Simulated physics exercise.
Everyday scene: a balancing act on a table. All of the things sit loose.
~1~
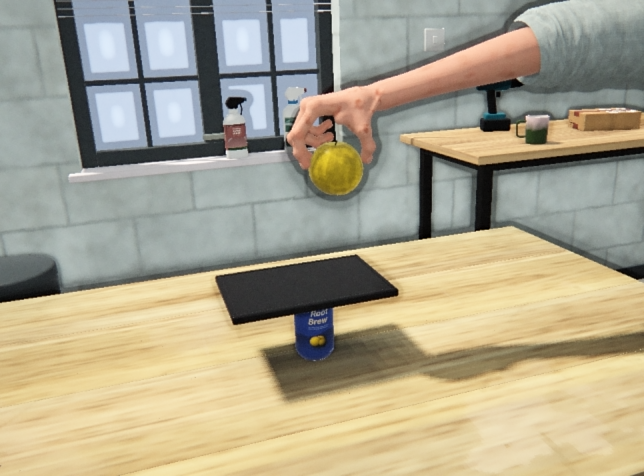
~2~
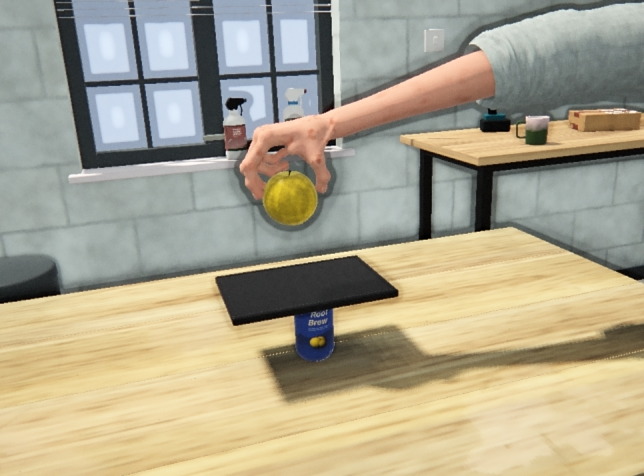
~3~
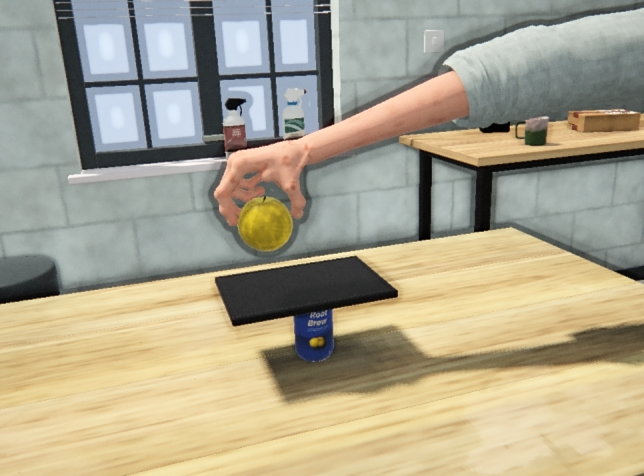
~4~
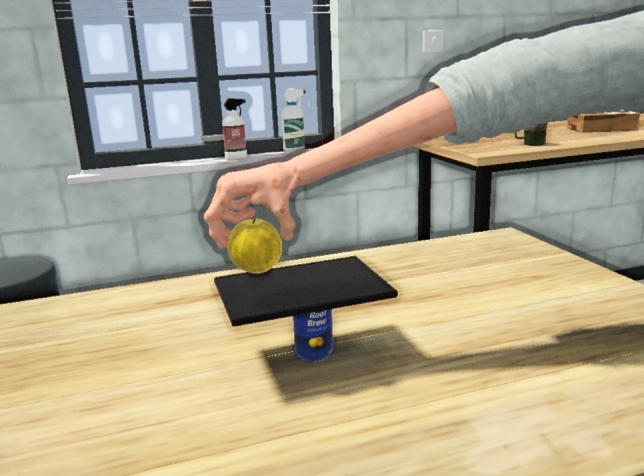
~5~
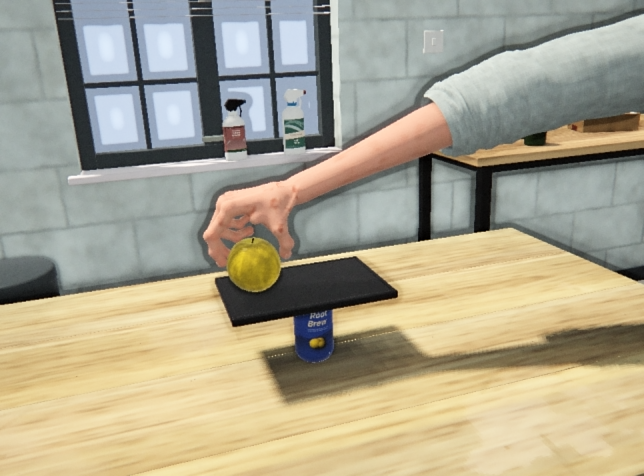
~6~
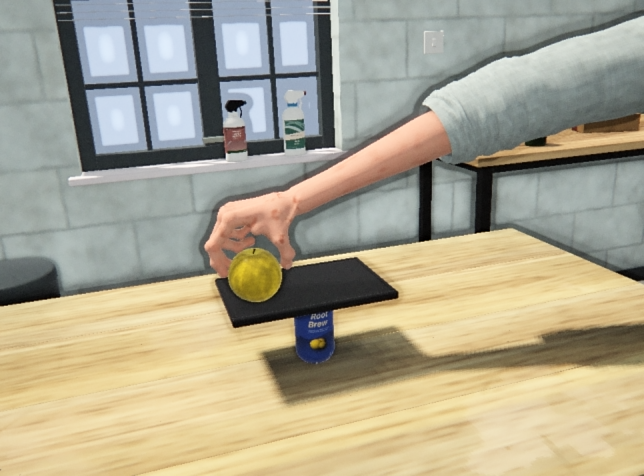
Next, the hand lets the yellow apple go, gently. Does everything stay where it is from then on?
I expect a mishap.
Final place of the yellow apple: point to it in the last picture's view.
About (196, 375).
Then, 0.30 s on from there, yellow apple now fallen; black lid turned 48° from how it was put.
Then, 0.40 s on from there, black lid turned 70° from how it was put.
Then, 0.70 s on from there, black lid now fallen; blue can shifted a little.
Then, 1.20 s on from there, blue can shifted a little.
In the end, fallen, yellow apple and black lid; blue can unmoved. At the end, from the last picture's camera, yellow apple near (196, 376). The stack loses its balance.
